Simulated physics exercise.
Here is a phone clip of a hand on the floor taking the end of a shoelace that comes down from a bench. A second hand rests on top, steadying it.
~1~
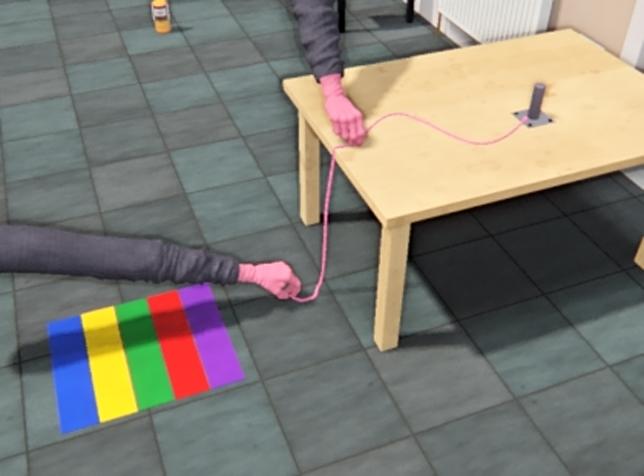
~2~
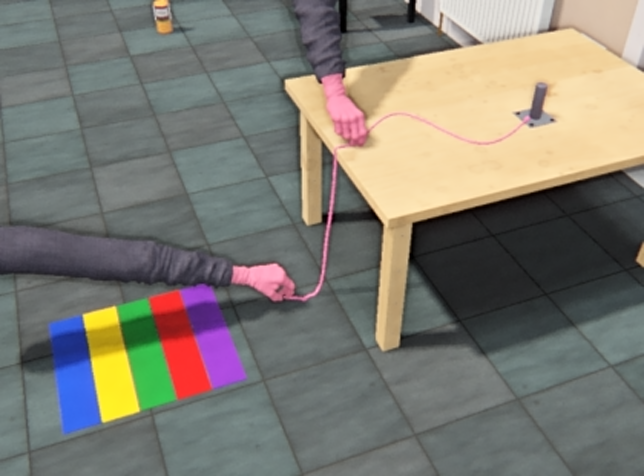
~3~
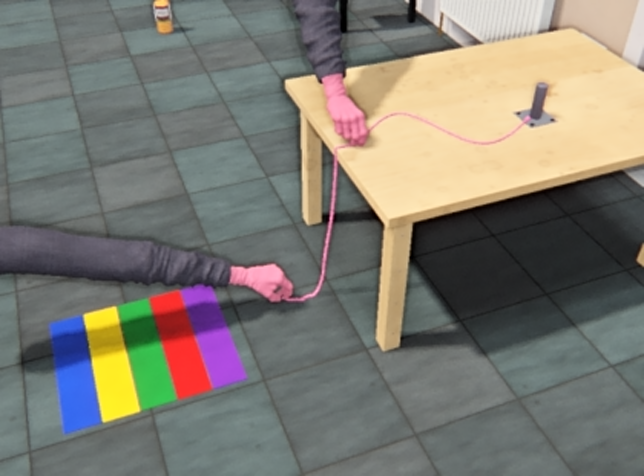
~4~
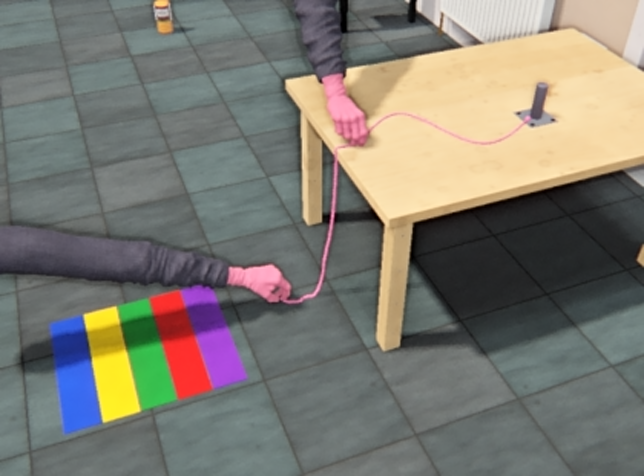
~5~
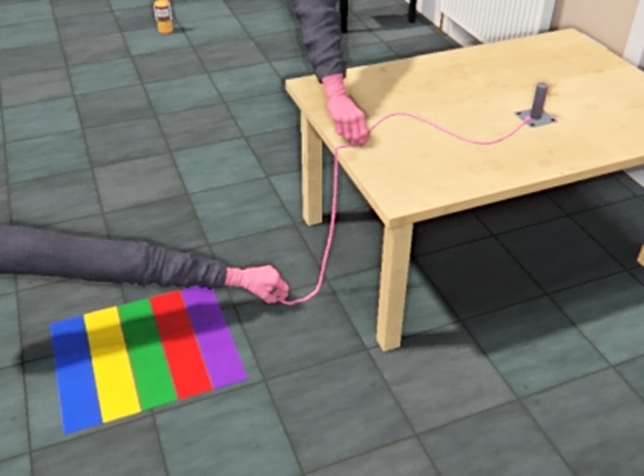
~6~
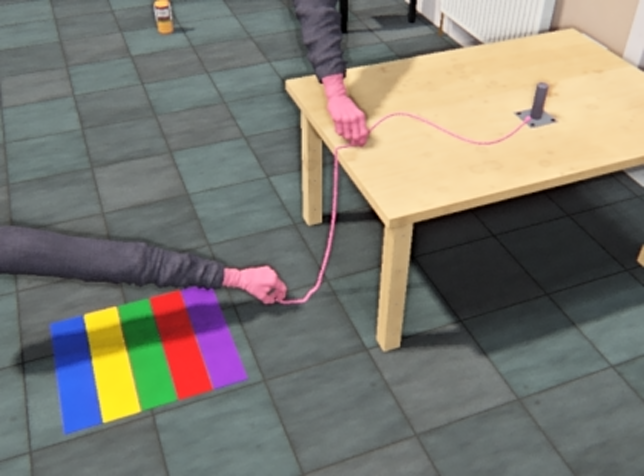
A gloved pink hand on the floor draws a pink string's end slightly left.
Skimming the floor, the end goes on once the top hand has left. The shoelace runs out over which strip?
The yellow one.
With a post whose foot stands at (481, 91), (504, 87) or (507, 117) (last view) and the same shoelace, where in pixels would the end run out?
The first try gives (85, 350), the second (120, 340) and the third (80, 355).
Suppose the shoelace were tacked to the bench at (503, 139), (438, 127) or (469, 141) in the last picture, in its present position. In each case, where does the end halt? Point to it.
Taking the tries in turn: (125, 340), (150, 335) and (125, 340).
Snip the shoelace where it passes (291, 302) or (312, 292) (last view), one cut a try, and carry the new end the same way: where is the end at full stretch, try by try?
The pixels are (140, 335) and (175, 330), in that order.
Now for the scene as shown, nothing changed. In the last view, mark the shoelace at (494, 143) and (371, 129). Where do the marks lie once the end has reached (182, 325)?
The two spots arrive at (469, 124) and (334, 162).
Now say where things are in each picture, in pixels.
The first picture shows end (290, 295); purple (222, 364); red (187, 374); green (151, 385); yellow (115, 395); blue (77, 406).
The second picture shows end (284, 297); shoelace through (512, 133) (446, 132) (382, 119) (336, 155) (330, 219) (322, 276).
The third picture shows end (282, 298).
The fourth picture shows end (280, 298); shoelace through (512, 133) (446, 132) (383, 119) (336, 155) (332, 219) (322, 276).
The fifth picture shows end (278, 299).
The sixth picture shows end (276, 300); shoelace through (513, 133) (446, 132) (383, 120) (337, 155) (334, 219) (320, 277).
Soon after, end near (182, 325); over red.
After that, end near (137, 337); over green.
At the stop, end near (111, 345); over yellow. It gets as far as the yellow strip.
